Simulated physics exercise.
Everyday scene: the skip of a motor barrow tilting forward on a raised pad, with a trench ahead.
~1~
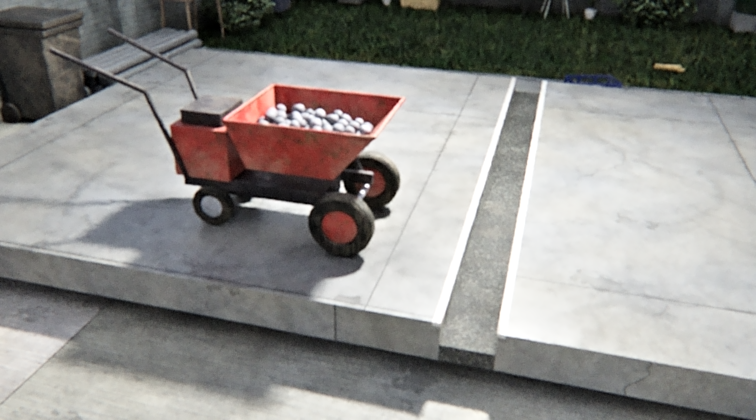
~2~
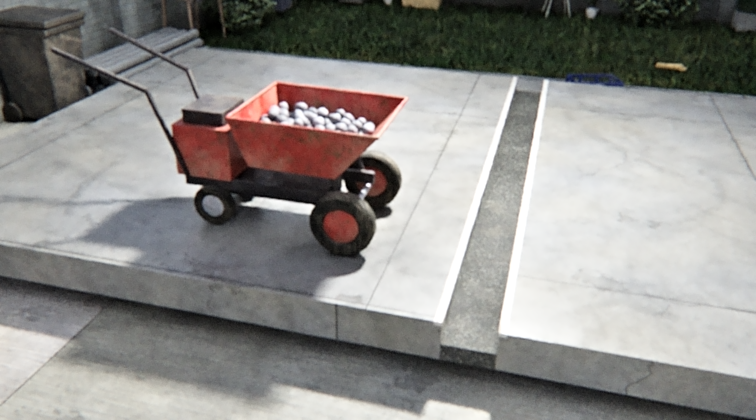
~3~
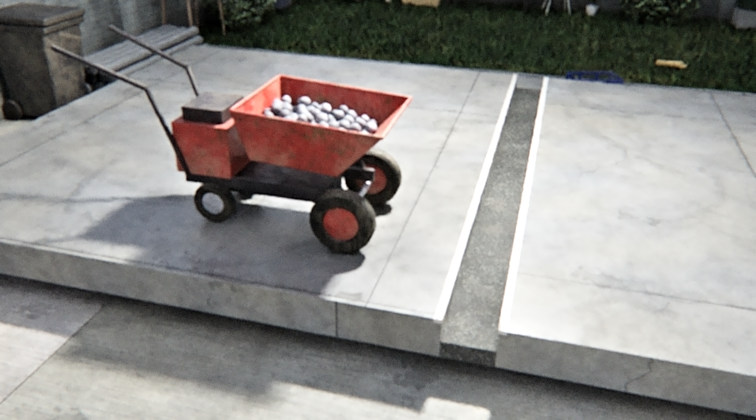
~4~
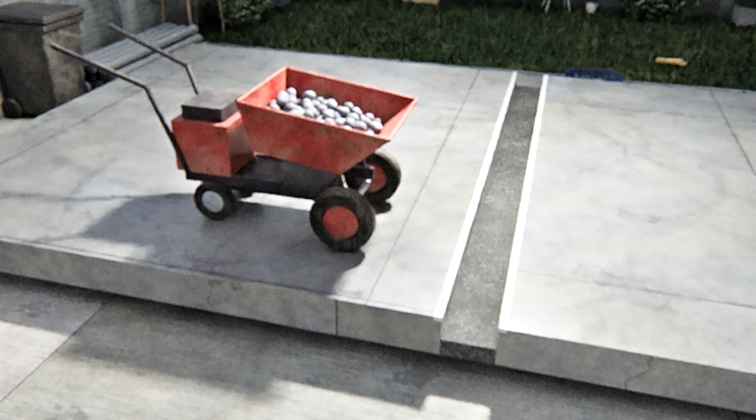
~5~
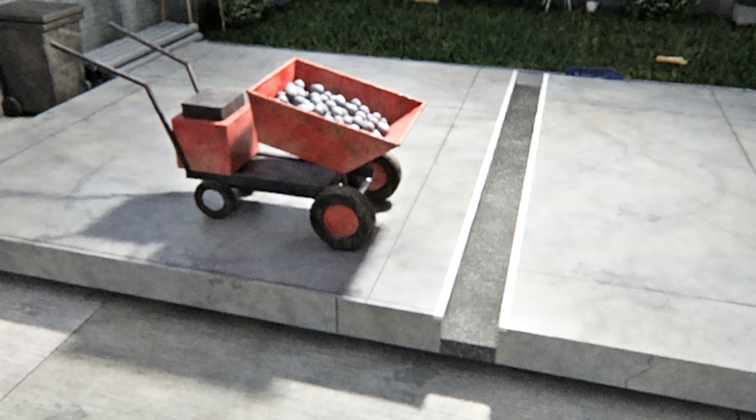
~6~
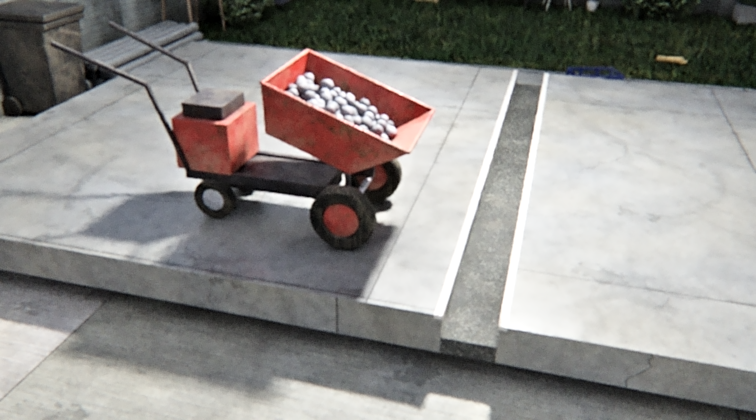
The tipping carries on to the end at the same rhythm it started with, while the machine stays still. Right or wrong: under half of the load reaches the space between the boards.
Wrong.
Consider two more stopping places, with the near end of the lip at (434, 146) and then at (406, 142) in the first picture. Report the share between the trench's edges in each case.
The first stopping place yields 10 % and the other yields 70 %.
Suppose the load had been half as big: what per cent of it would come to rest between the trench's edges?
About 90 per cent.
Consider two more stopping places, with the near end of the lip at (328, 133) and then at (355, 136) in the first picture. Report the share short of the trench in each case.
I'd put it at around 60 percent the first time and 30 percent the second.
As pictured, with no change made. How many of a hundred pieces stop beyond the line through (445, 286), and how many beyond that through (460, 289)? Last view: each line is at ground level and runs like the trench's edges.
I'd say some 90 in a hundred, and after that 70 in a hundred.
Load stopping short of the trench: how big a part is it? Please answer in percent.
Estimate: Around 10 per cent.
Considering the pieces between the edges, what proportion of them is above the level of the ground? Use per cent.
Roughly 30 percent.
Shortly afterwards, skip tipped steeply; the whole lot in the skip.
Next, skip tipped steeply; the bulk in the skip; a little short of the trench; near a quarter in or heaped over the trench; only a few falling.
Some moments later, skip tipped right over; a little in the skip; a little short of the trench; the bulk in or heaped over the trench; a little beyond it.
In the end, skip tipped right over; only a few in the skip; a little short of the trench; the bulk in or heaped over the trench; a little beyond it.
